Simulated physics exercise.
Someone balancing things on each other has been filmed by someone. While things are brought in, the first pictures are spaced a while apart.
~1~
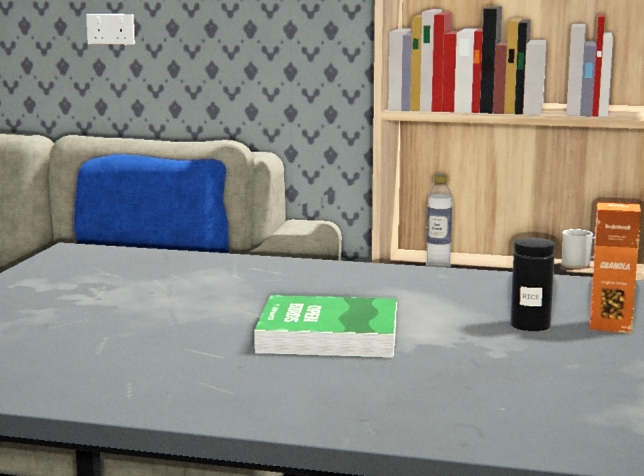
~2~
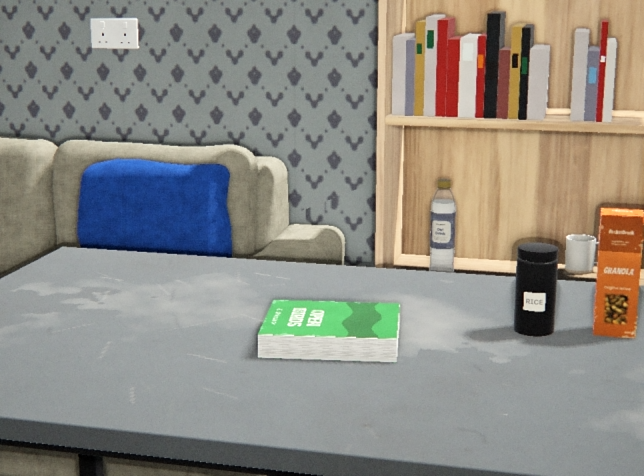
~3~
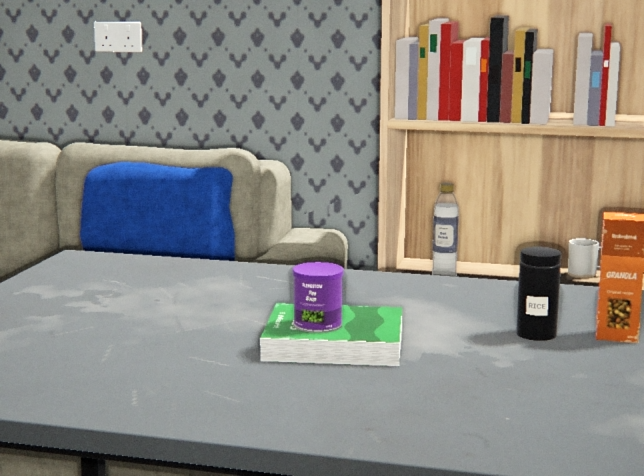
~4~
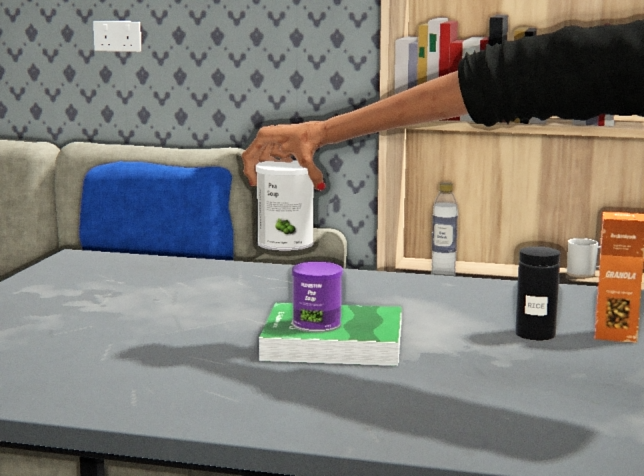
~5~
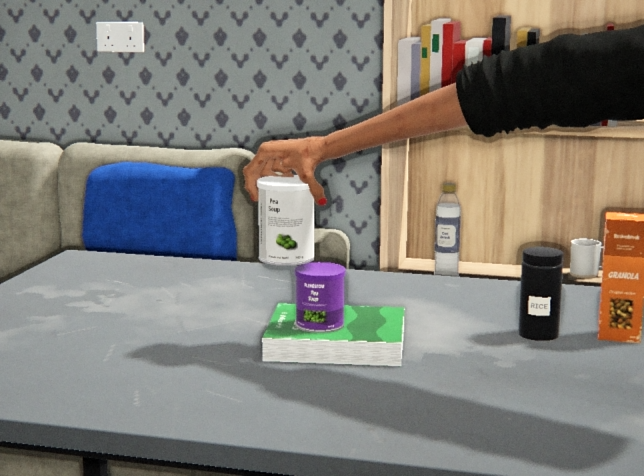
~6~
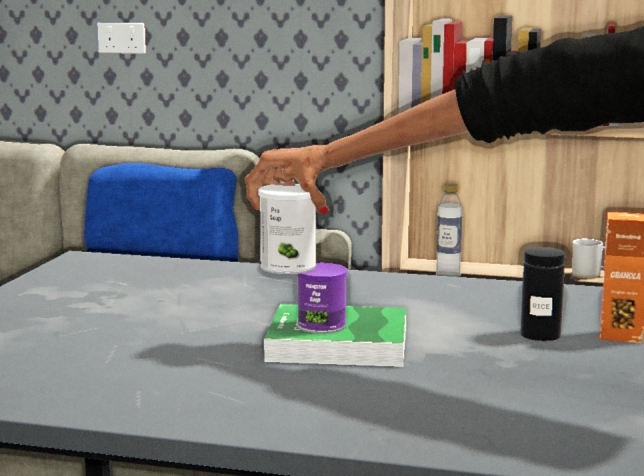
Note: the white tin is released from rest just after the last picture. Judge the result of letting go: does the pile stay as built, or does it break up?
Turns out it can't take it.
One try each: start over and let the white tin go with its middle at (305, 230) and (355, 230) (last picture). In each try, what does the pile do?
With the first placement the pile remains stable, with the second it tips over.
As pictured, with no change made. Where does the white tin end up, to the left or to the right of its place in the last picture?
Its movement is toward the left.
Then, 0.30 s after the last picture, white tin tipped 40° from how it was near (265, 243).
Then, 0.40 s after the last picture, white tin now fallen.
Then, 0.90 s after the last picture, things are still on the move.
Then, 1.80 s after the last picture, as before.
At rest, fallen, white tin; the other 4 in place. Seen from the same camera at the end, white tin near (217, 329). The pile loses its balance.
